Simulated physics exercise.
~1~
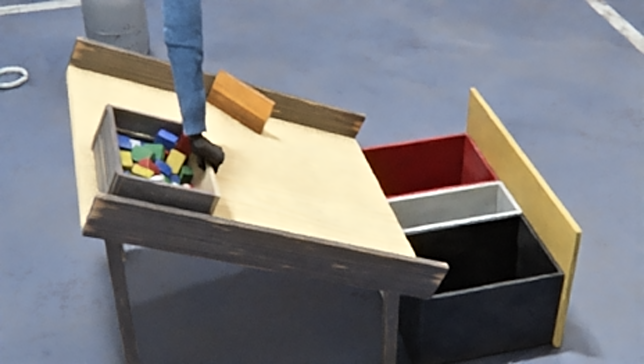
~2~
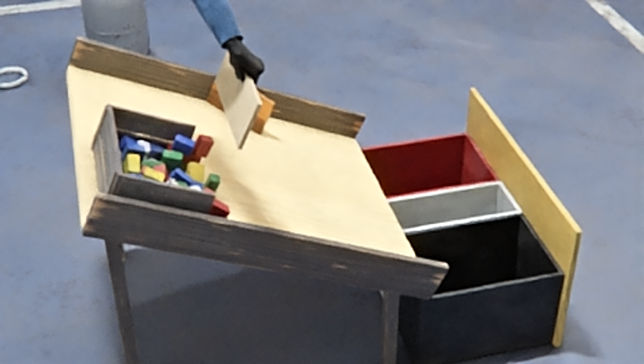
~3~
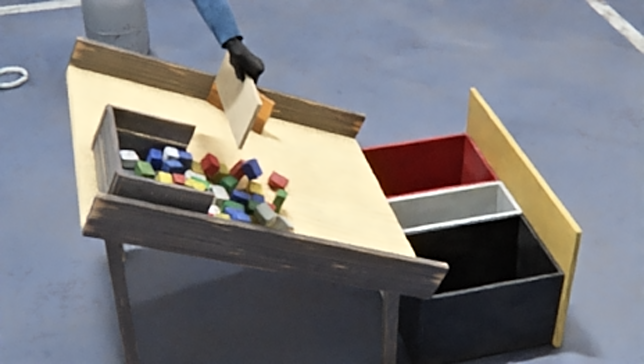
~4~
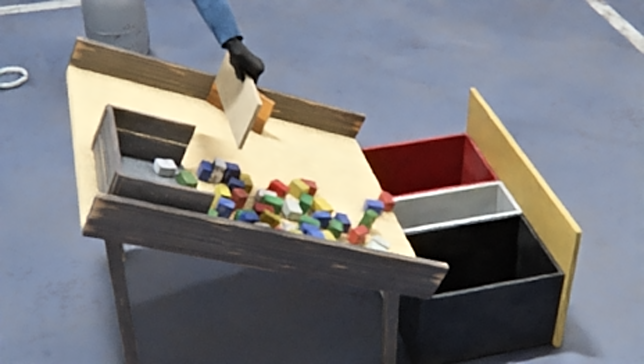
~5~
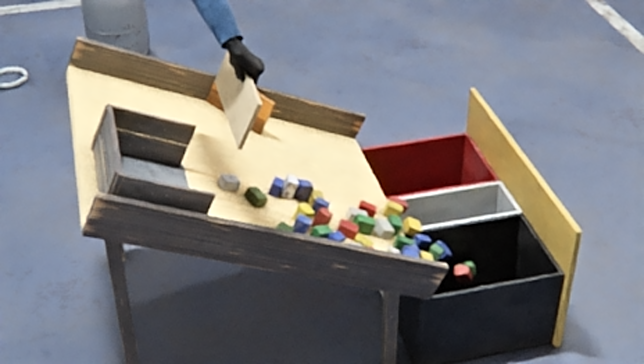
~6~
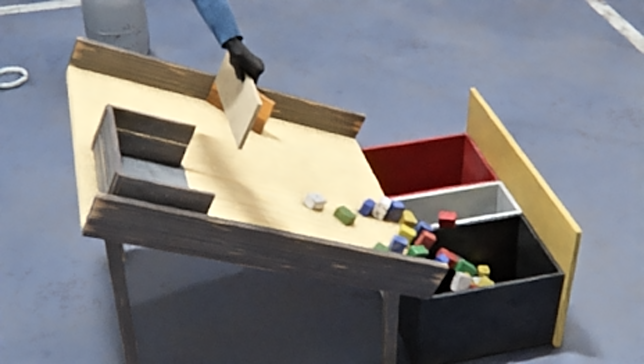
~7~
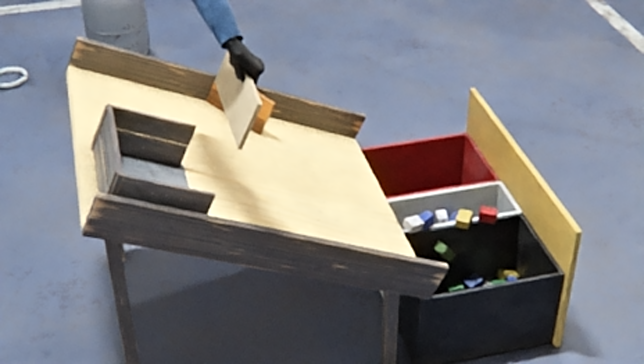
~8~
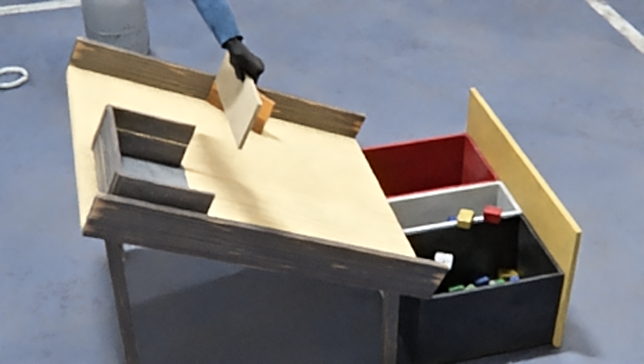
On a blue floor, a gloved hand lifts a gate and coloured blocks tumble down a sloping table, mostly into a black tub.
